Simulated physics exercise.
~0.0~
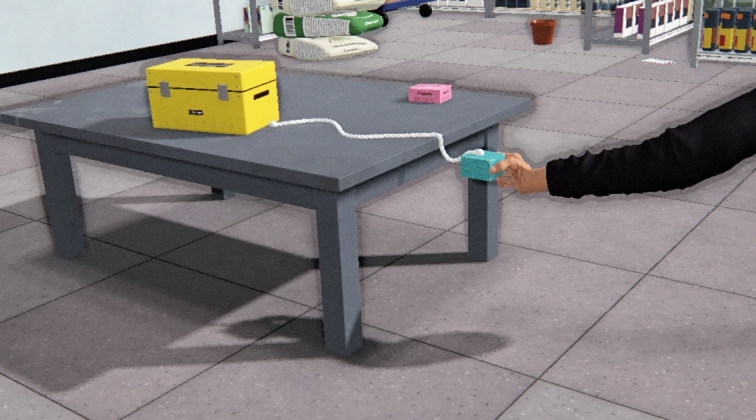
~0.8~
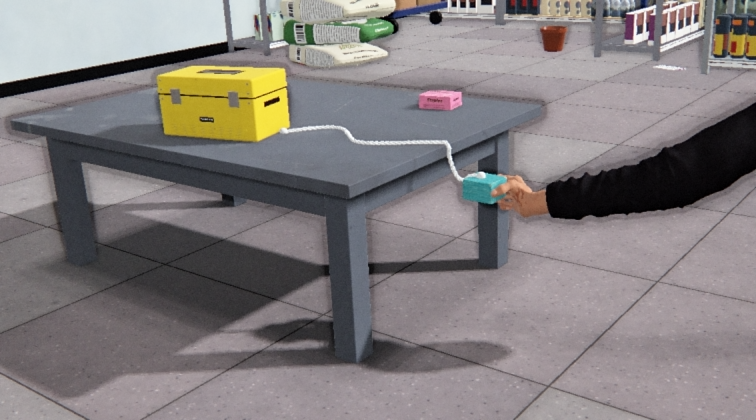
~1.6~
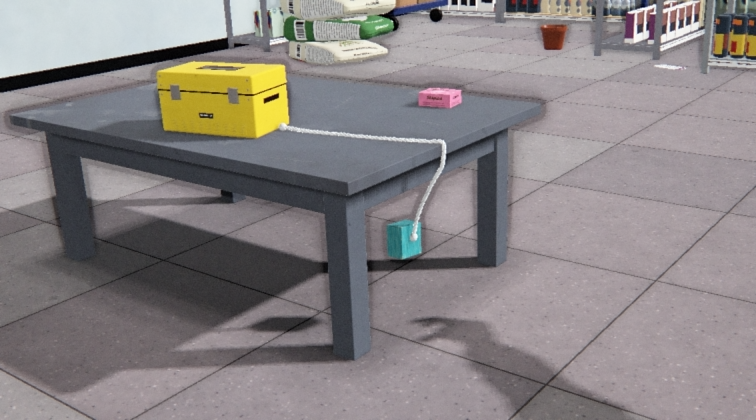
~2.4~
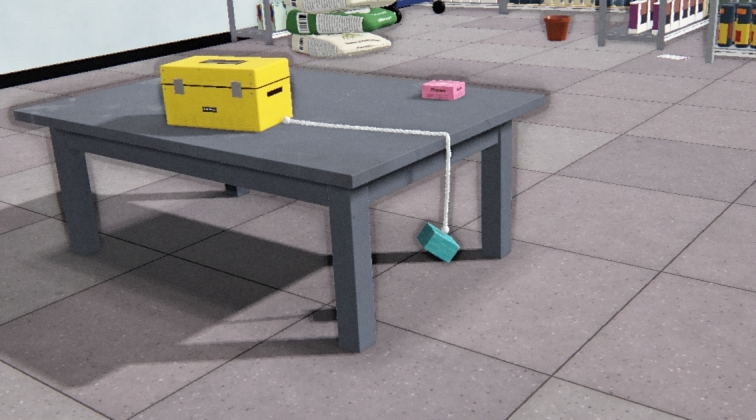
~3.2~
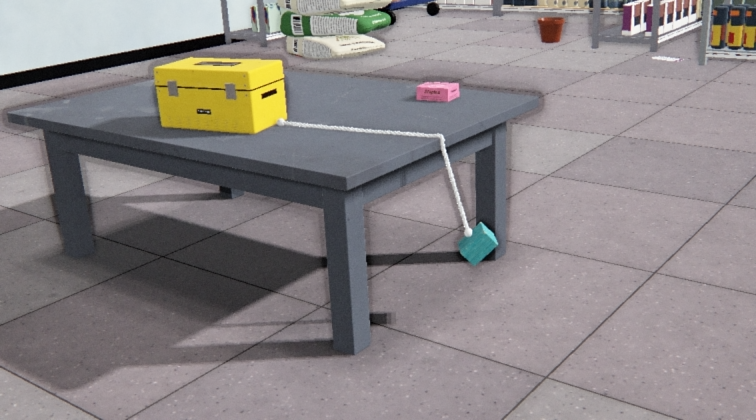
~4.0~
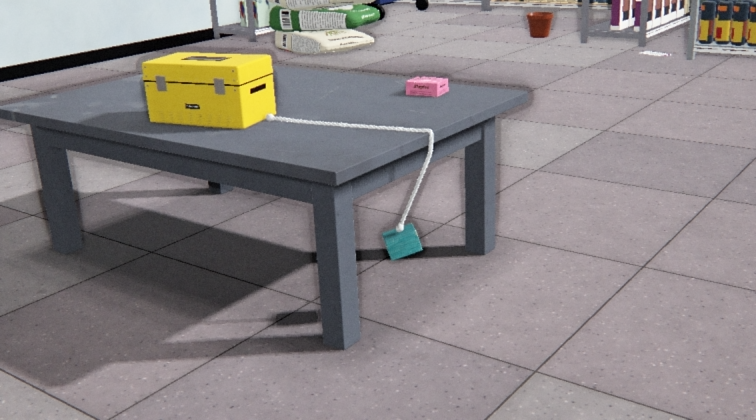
A hand releasing a turquoise block corded to a yellow toolbox, the block swinging below the table edge, pink box staying put.
